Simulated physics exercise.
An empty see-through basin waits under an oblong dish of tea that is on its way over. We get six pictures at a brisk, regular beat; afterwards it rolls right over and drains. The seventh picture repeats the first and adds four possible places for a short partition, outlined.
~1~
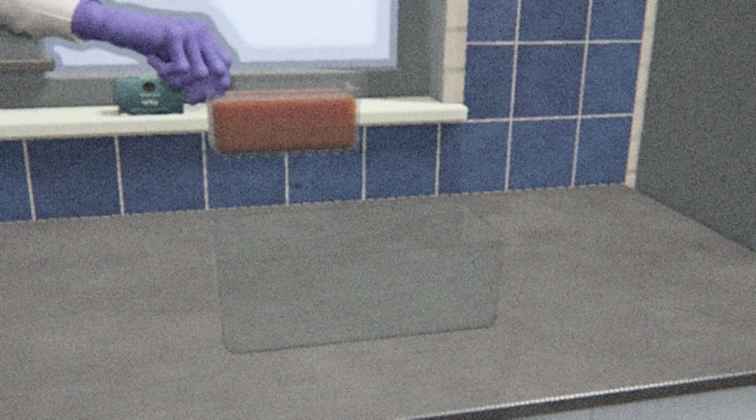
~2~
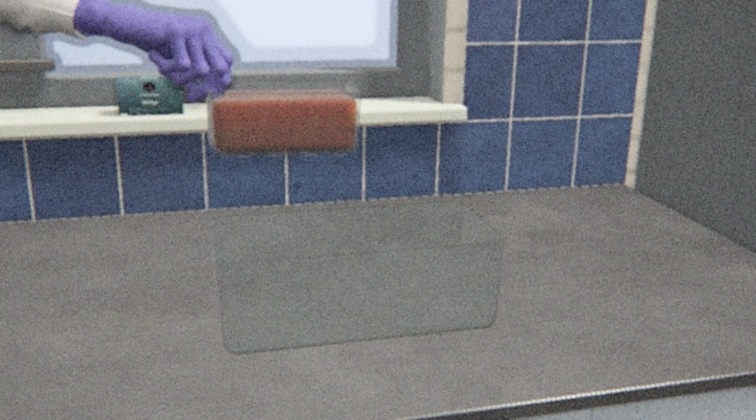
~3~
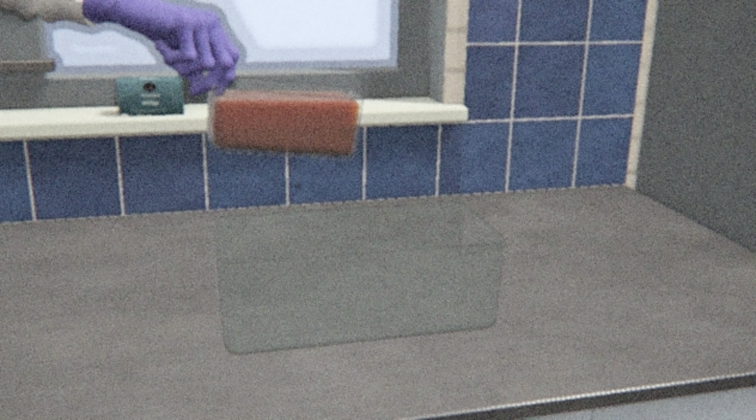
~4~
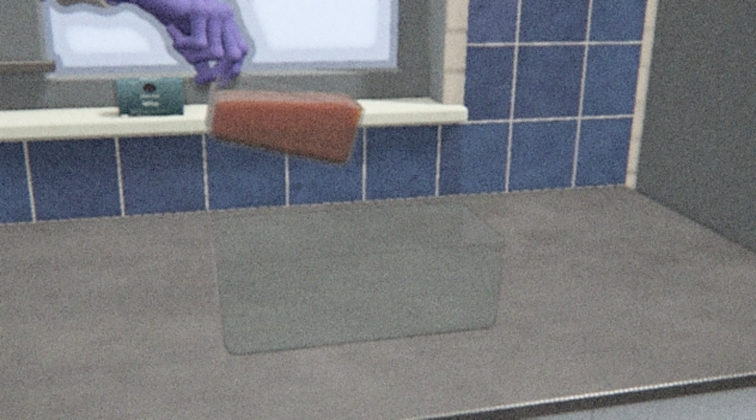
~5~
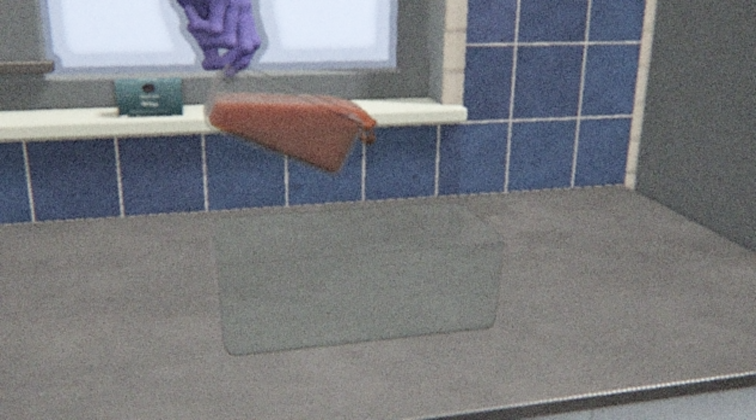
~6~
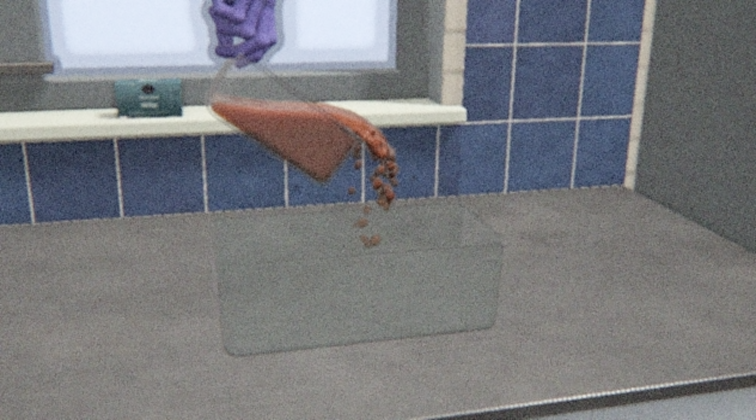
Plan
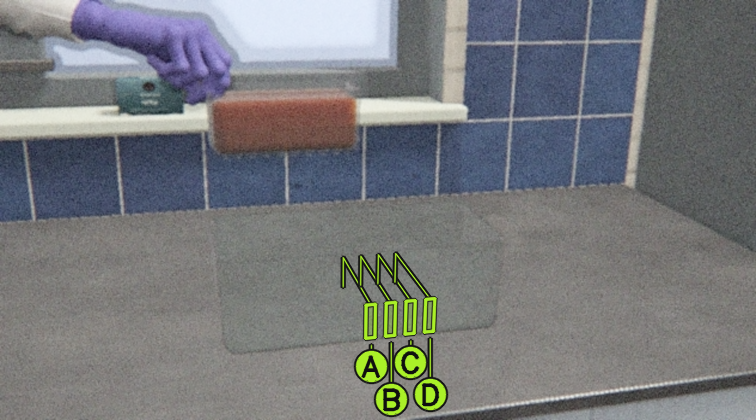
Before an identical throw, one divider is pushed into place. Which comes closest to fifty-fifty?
Take D.
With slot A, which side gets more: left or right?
The right side.
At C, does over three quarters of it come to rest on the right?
No, it does not.
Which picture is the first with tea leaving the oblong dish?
In picture 4.
On the marked copy, A at (371, 345); B at (391, 342); C at (410, 340); D at (430, 338).
For slot A, about 18 % ends left of the wall and 80 % right of it.
For slot B, about 23 % ends left of the wall and 75 % right of it.
For slot C, about 31 % ends left of the wall and 67 % right of it.
For slot D, about 51 % ends left of the wall and 48 % right of it.
